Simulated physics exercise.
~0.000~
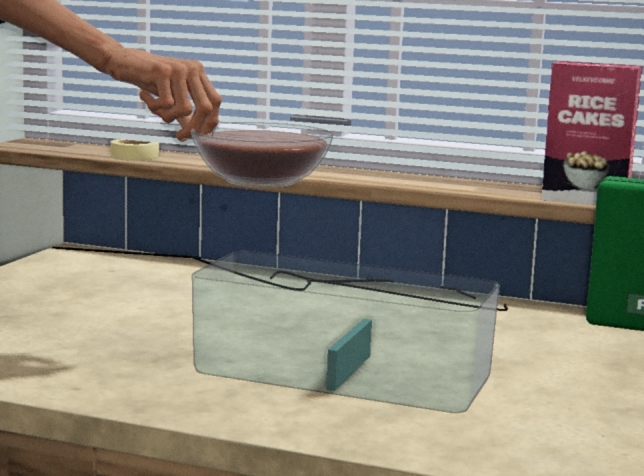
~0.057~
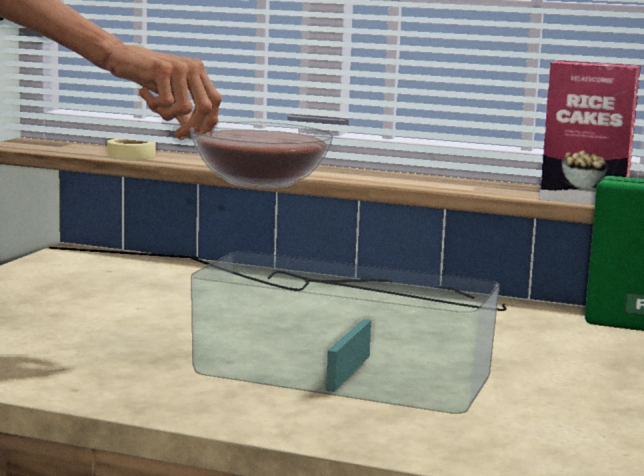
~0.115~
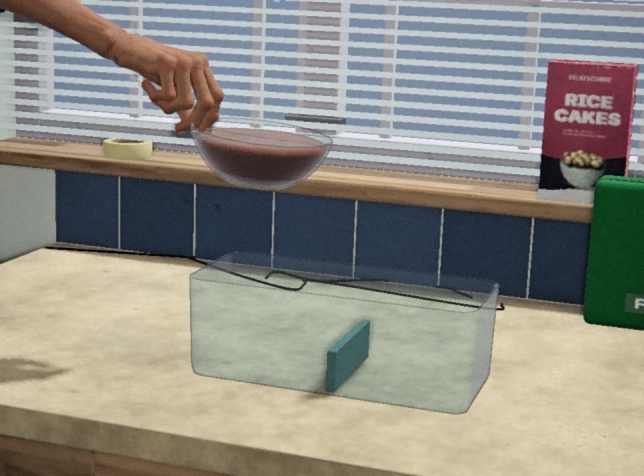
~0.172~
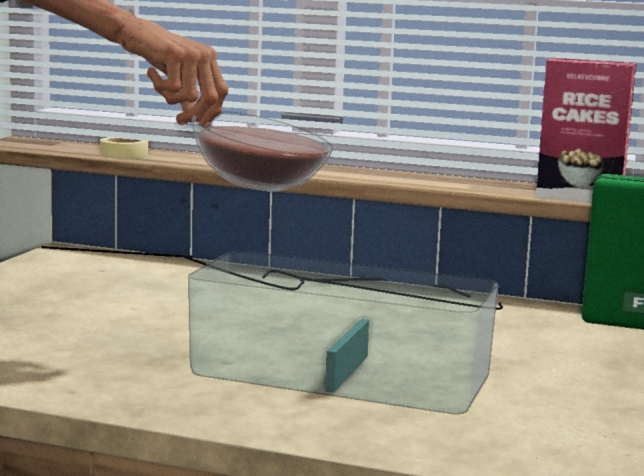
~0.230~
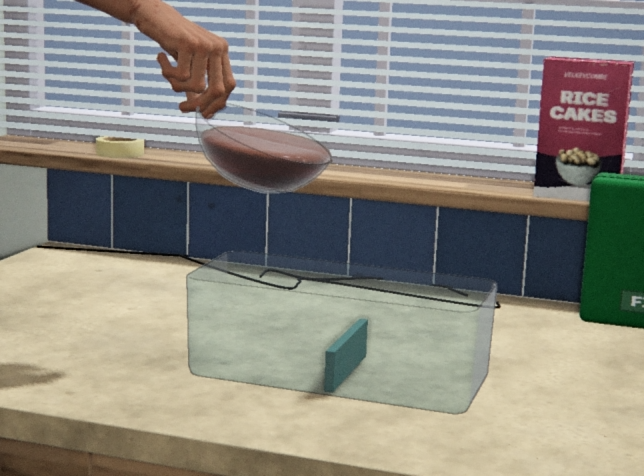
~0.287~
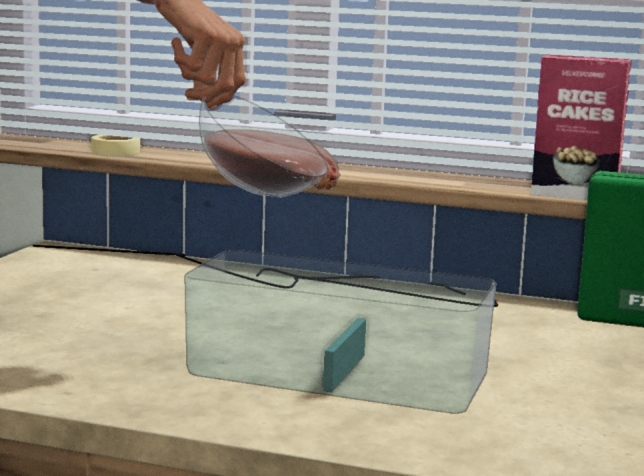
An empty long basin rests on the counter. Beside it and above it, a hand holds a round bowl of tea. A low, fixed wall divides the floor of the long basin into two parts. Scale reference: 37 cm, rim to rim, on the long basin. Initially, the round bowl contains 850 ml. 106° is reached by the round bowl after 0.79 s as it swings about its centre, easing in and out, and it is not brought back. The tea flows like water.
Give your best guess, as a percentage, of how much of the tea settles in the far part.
I would say 67 per cent of it settles there.
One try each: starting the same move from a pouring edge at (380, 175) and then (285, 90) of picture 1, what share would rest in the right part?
Result: 85 per cent, then 20 per cent.
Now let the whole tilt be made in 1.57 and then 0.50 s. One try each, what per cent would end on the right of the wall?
80 in a hundred, followed by 50 in a hundred.
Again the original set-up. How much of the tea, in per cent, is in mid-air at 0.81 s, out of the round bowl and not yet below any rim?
Some 3 % is up in the air.
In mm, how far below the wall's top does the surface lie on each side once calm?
On the left it's about 44 mm; on the right, about 30 mm.
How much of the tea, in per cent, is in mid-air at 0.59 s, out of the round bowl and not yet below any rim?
Around 28 in a hundred.
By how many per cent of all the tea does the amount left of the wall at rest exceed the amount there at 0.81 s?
Roughly 1 percent.
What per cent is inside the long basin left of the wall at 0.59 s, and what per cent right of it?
About 10 left, about 58 right.
Then, 0.59 s in, the tilt is 90° and 4 per cent is still to pour, 10 is left of the wall and 58 right of it.
Then, 0.81 s in, the tilt is 106° and 0 per cent is still to pour, 31 is left of the wall and 67 right of it.
Then, 1.04 s in, the tilt is 106° and 0 per cent is still to pour, 32 is left of the wall and 67 right of it.
Then, 1.29 s in, the tilt is 106° and 0 per cent is still to pour, 32 is left of the wall and 67 right of it.
Finally, 32 per cent lies left of the wall, 67 right of it and 1 outside.
